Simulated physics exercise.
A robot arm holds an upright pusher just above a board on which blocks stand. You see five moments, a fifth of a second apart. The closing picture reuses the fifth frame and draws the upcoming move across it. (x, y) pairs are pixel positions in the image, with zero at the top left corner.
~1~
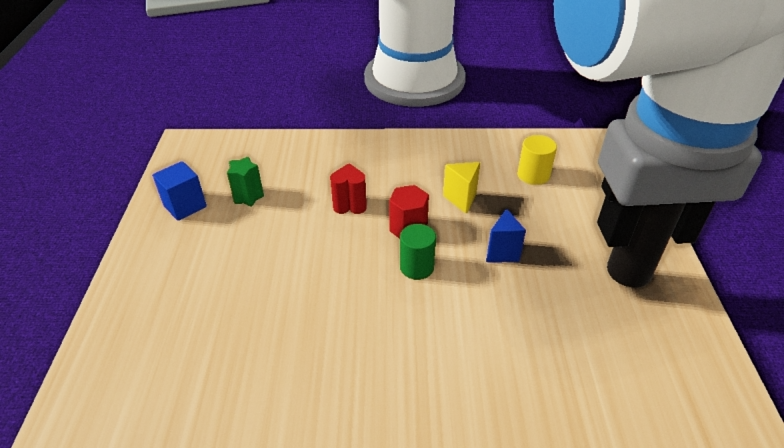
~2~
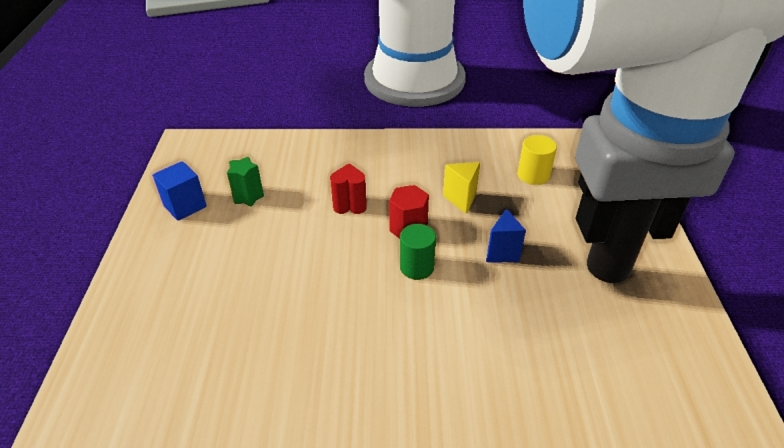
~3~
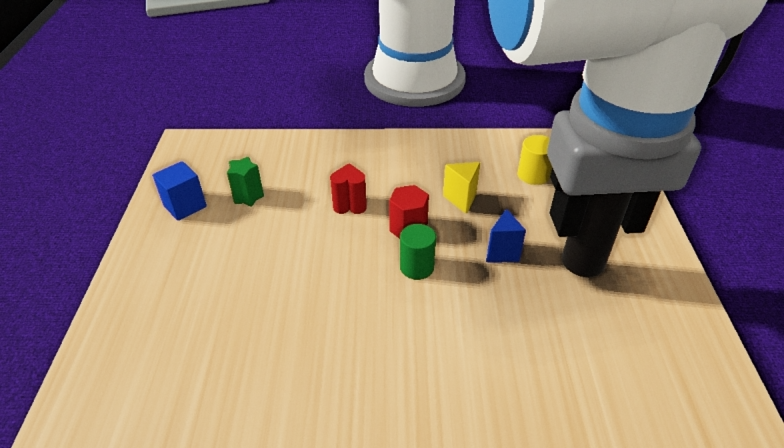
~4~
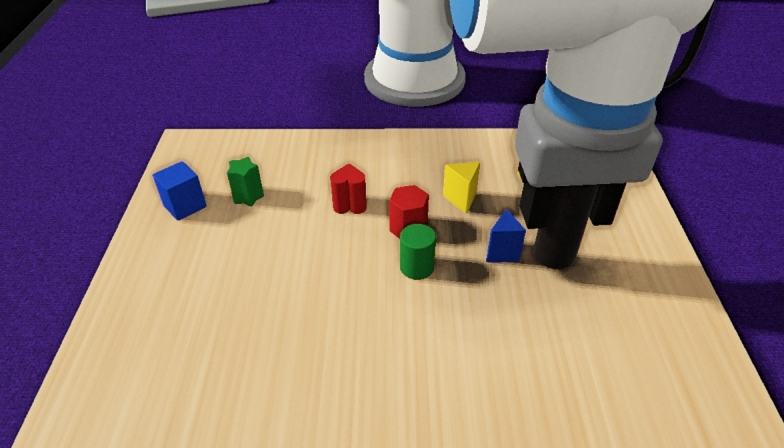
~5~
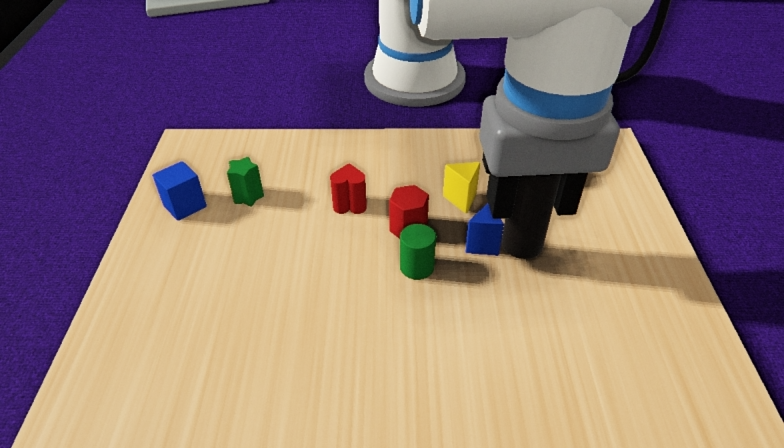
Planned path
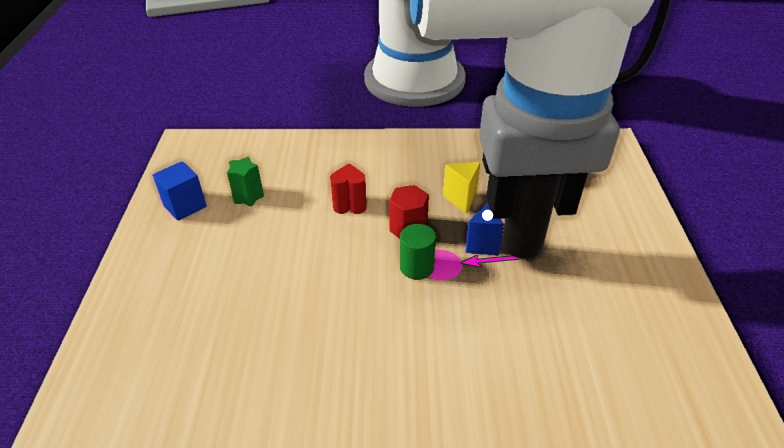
The footage shows a robot arm moving a black upright pusher leftward over a wooden board of coloured blocks, passing in front of the yellow cylinder, then nudging the blue triangular block a short way left toward the red hexagonal block.
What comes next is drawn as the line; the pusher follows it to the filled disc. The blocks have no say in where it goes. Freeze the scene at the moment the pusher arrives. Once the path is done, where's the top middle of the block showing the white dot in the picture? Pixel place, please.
Its top middle: (458, 209).
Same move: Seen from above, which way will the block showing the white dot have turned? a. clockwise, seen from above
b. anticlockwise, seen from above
Letter a.
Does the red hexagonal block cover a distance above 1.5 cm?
In short: No.
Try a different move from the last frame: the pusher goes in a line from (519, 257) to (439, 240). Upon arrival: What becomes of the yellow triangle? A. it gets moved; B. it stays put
B: It stays put.
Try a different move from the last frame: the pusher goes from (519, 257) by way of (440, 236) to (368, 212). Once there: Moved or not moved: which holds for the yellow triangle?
That block stands still.
The drawn path runs from (519, 257) to (441, 265); the dot is on the blue triangle.
What follows on the original path. Halfway along, pusher (482, 249); blue triangle (465, 211), turned 80° clockwise.
At the end, pusher (442, 253); red hexagonal block not moved; green cylinder (405, 237); blue triangle (458, 209), turned 95° clockwise.
